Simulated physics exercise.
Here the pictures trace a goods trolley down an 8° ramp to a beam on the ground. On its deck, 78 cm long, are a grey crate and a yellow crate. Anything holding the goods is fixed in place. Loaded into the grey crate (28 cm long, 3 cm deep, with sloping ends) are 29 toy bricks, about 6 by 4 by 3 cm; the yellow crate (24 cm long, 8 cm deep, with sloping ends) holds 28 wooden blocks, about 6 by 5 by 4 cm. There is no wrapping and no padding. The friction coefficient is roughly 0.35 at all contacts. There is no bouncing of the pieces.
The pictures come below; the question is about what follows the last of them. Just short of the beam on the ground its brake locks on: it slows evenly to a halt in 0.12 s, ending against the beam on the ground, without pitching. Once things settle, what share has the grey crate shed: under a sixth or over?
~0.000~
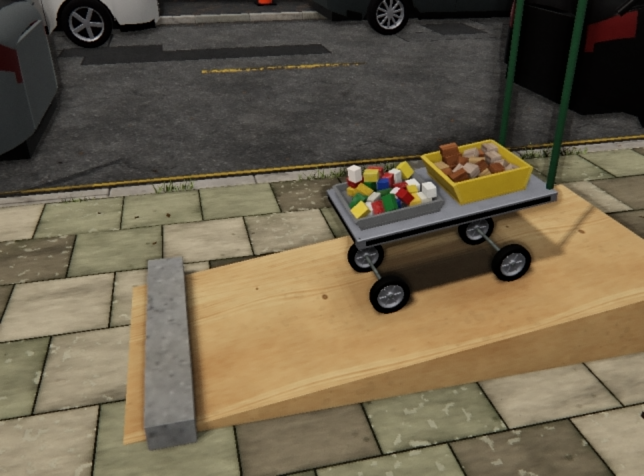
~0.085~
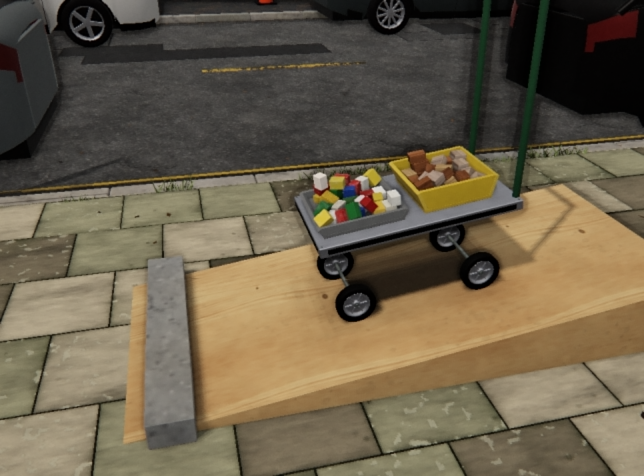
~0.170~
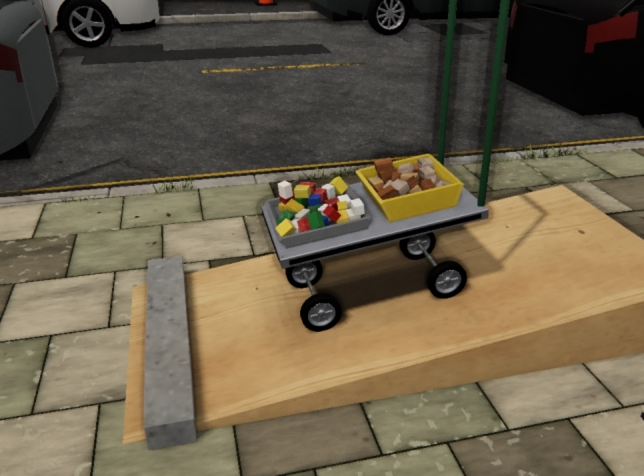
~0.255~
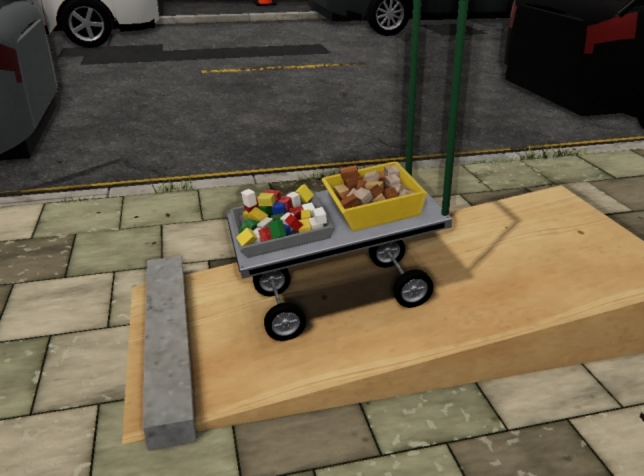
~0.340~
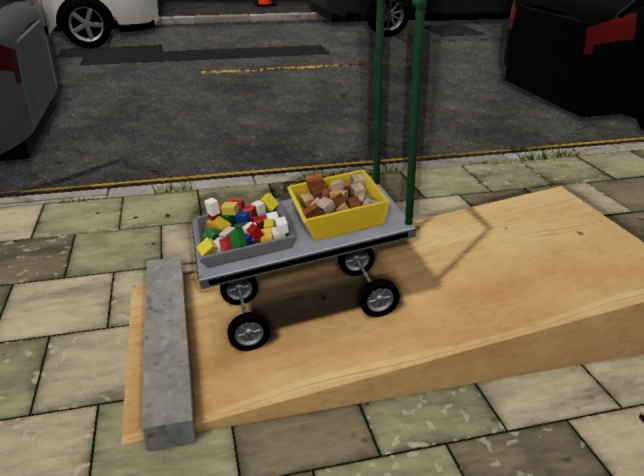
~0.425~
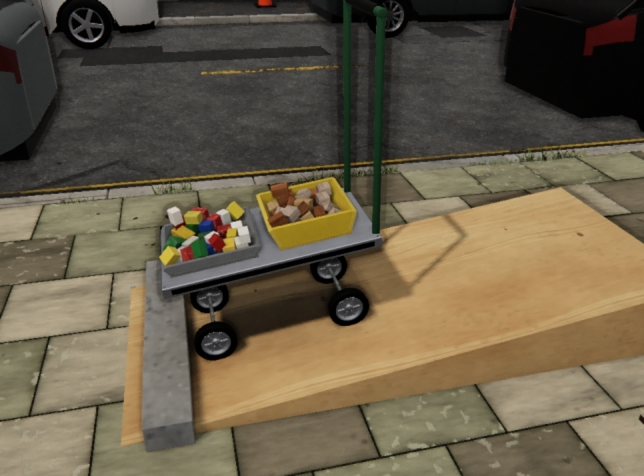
Watching this, I'd say the loss runs past a sixth.
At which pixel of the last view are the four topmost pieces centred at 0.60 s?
I'd put it somewhere around (264, 187).
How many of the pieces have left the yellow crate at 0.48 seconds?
Count for the yellow crate: Roughly 0.
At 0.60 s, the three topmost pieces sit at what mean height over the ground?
About 66 cm.
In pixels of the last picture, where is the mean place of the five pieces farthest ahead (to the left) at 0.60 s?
They are centred near (123, 255).
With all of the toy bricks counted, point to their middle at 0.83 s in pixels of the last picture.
Centre: Around (172, 246) px.
After 0.48 s, grey crate 29 in, 0 out and yellow crate 28 in, 0 out.
After 0.60 s, grey crate 21 in, 8 out and yellow crate 27 in, 1 out.
After 0.83 s, grey crate 19 in, 10 out and yellow crate 26 in, 2 out.
Final count (at 1.33 s), grey crate 19 in, 10 out and yellow crate 26 in, 2 out. Asked share, 10 of 29, 34 per cent.
